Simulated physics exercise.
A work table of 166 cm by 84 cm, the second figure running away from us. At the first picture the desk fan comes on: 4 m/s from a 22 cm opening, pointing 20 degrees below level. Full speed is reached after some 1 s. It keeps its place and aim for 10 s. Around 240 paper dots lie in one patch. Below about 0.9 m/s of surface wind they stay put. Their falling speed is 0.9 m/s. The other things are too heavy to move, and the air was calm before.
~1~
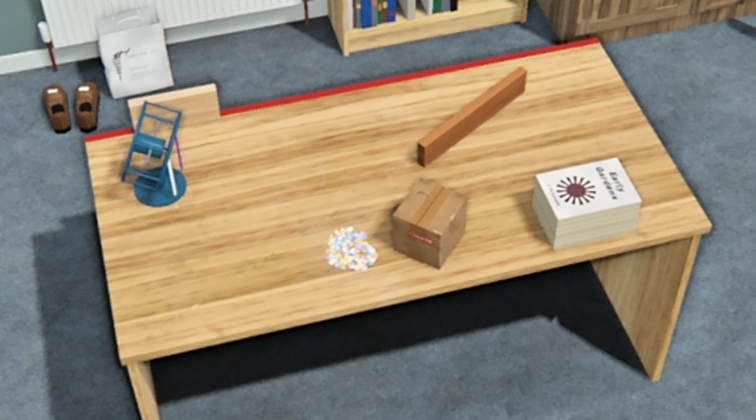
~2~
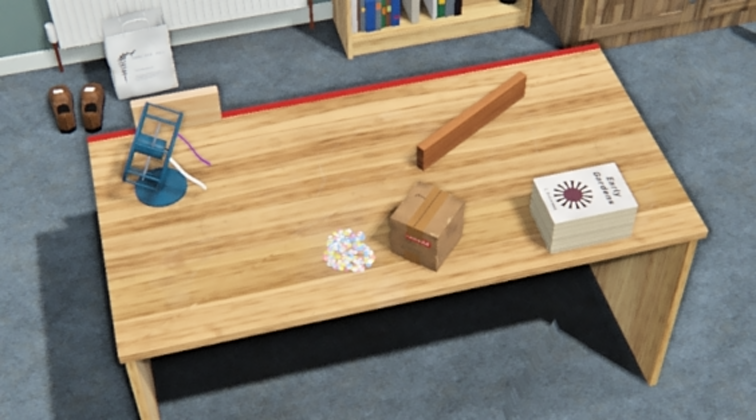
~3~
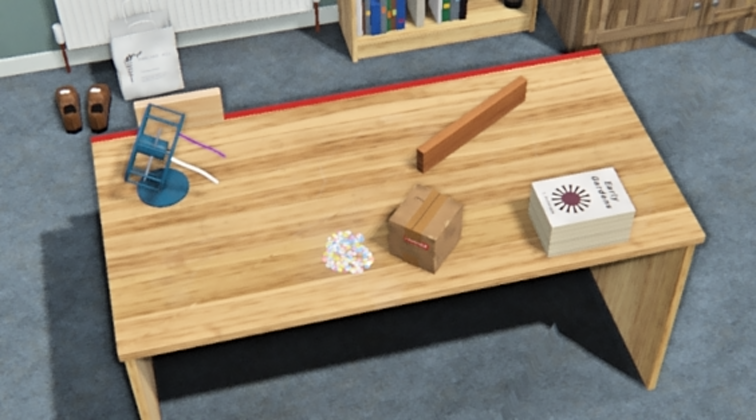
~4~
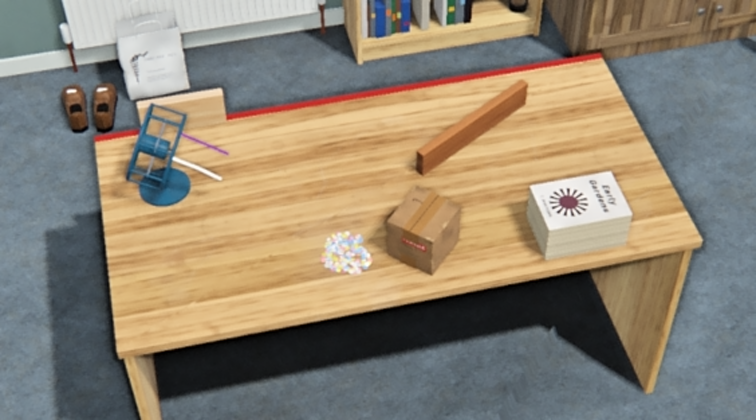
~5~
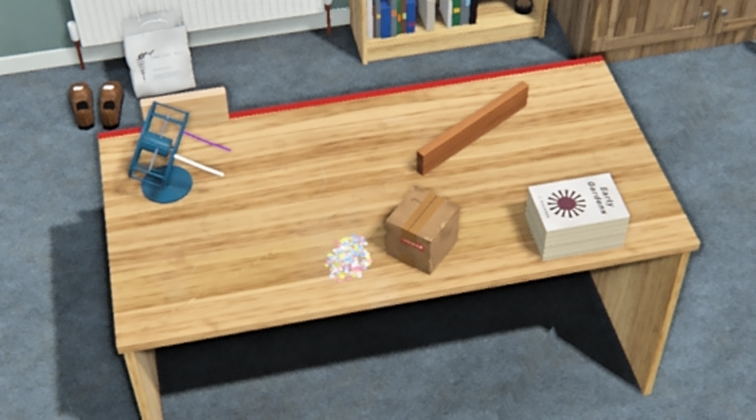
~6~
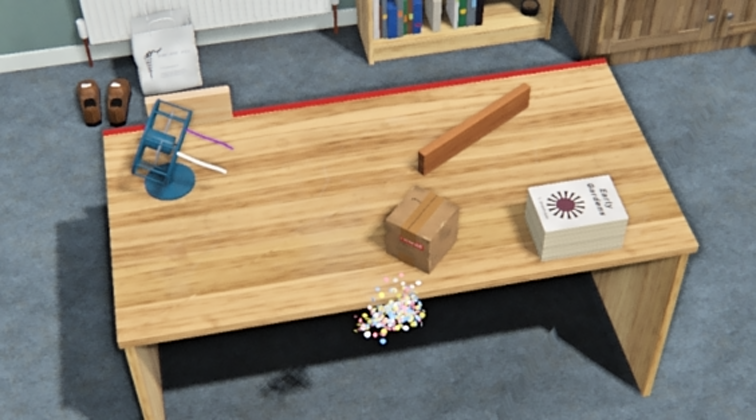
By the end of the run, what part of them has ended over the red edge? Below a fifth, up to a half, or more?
Of the paper dots, not even a fifth end over the red edge.
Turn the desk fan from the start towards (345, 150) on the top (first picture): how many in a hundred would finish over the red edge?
It would be near 0 %.
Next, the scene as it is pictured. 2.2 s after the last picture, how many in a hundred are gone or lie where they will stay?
Near 100 %.
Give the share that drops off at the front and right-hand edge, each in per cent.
Roughly 100 % front, 0 % right-hand.
Then, 1.0 s after the last picture, 0 % are over the red edge; 100 % have settled or left.
Then, 2.2 s after the last picture, 0 % are over the red edge; 100 % have settled or left.
Then, 4.6 s after the last picture, 0 % are over the red edge; 100 % have settled or left.
Then, 9.1 s after the last picture, at the end, 0 % are over the red edge.
